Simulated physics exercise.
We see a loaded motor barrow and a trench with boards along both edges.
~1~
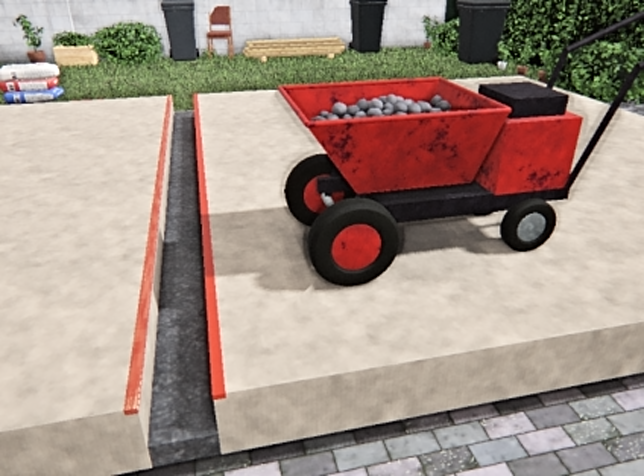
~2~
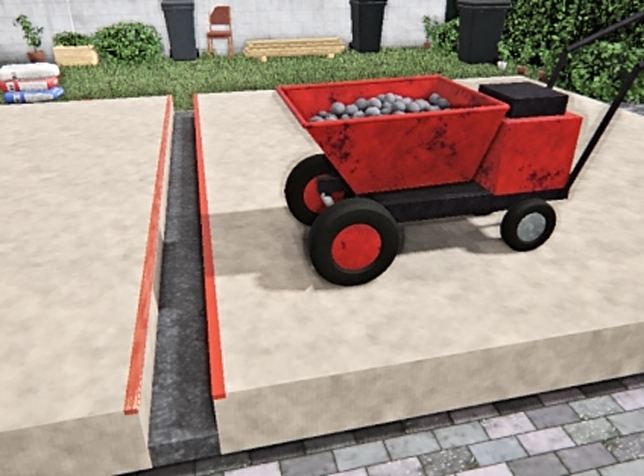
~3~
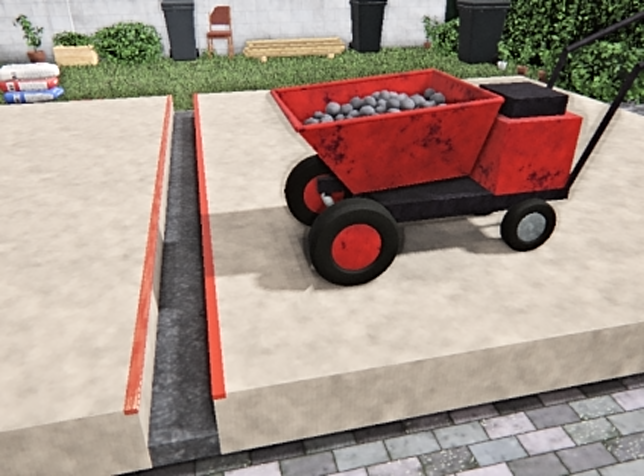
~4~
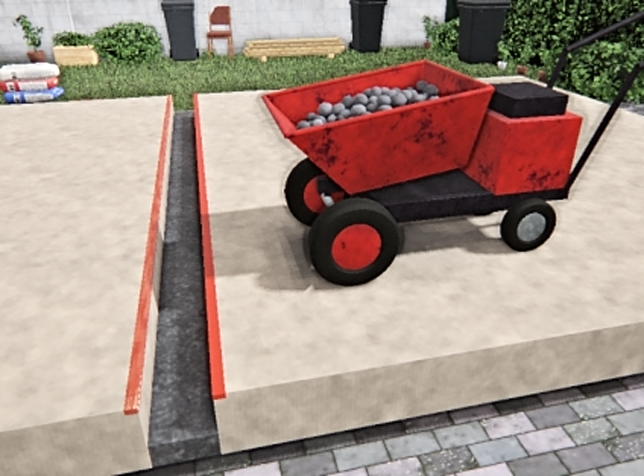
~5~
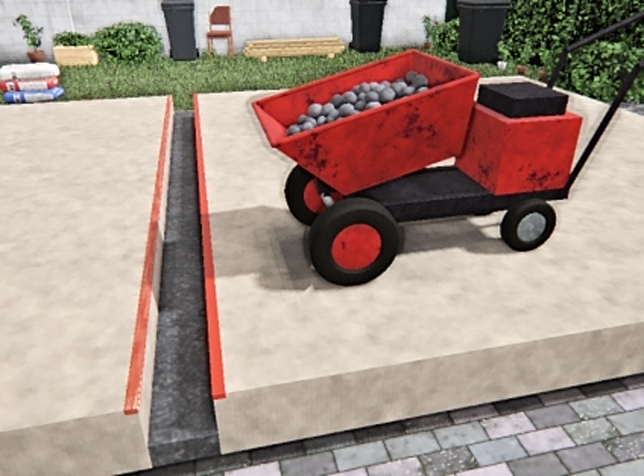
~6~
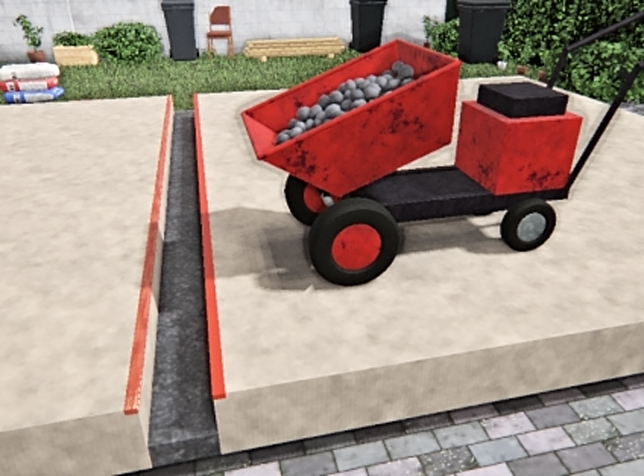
In a walled garden seen from slightly above and to one side, two pale slabs lie beside grey paving, with a narrow dark trench edged by red boards between them. To its right stands a red motor barrow with black tyres, its skip loaded with round grey cobbles. The skip tilts towards the trench, barely at first, then clearly, while the wheels and camera stay still.
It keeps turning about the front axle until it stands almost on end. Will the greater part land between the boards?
The trench ends with over half of it.
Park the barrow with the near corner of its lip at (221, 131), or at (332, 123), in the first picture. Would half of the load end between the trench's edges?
At the first place less than half, at the second above a half.
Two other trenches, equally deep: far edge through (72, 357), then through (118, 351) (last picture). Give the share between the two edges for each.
About 100 and 90 per cent.
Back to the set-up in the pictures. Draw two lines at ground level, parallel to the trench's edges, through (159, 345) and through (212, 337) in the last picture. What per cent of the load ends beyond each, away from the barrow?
The first gives 30 %, the second 90 %.
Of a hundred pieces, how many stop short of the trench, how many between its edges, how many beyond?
Short: 10 %, between: 80 %, beyond: 10 %.
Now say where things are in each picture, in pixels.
Lip of the skip (308, 125), level; top of the load (400, 114), round cobbles; first edge of the trench (215, 336); far edge (138, 348), the trench under half as wide as the skip, and about as deep as wide, in the first frame.
Lip of the skip (305, 126), tipped barely; top of the load (399, 121), in the second frame.
Lip of the skip (298, 130), tipped barely; top of the load (395, 118), in the third frame.
Lip of the skip (287, 136), tipped a little; top of the load (398, 102), in the fourth frame.
Lip of the skip (274, 145), tipped clearly; top of the load (397, 107), in the fifth frame.
Lip of the skip (260, 158), tipped clearly; top of the load (393, 87); first edge of the trench (215, 336); far edge (138, 348), in the sixth frame.
Just after the last frame, skip tipped steeply; every one in the skip.
A moment on, skip tipped right over; the larger part in the skip; just a few short of the trench; about a tenth in or heaped over the trench; just a few falling.
Further on, skip tipped right over; roughly a quarter in the skip; about a tenth short of the trench; roughly two thirds in or heaped over the trench; about a tenth beyond it.
When it is over, skip tipped right over; just a few in the skip; about a tenth short of the trench; the larger part in or heaped over the trench; about a tenth beyond it.
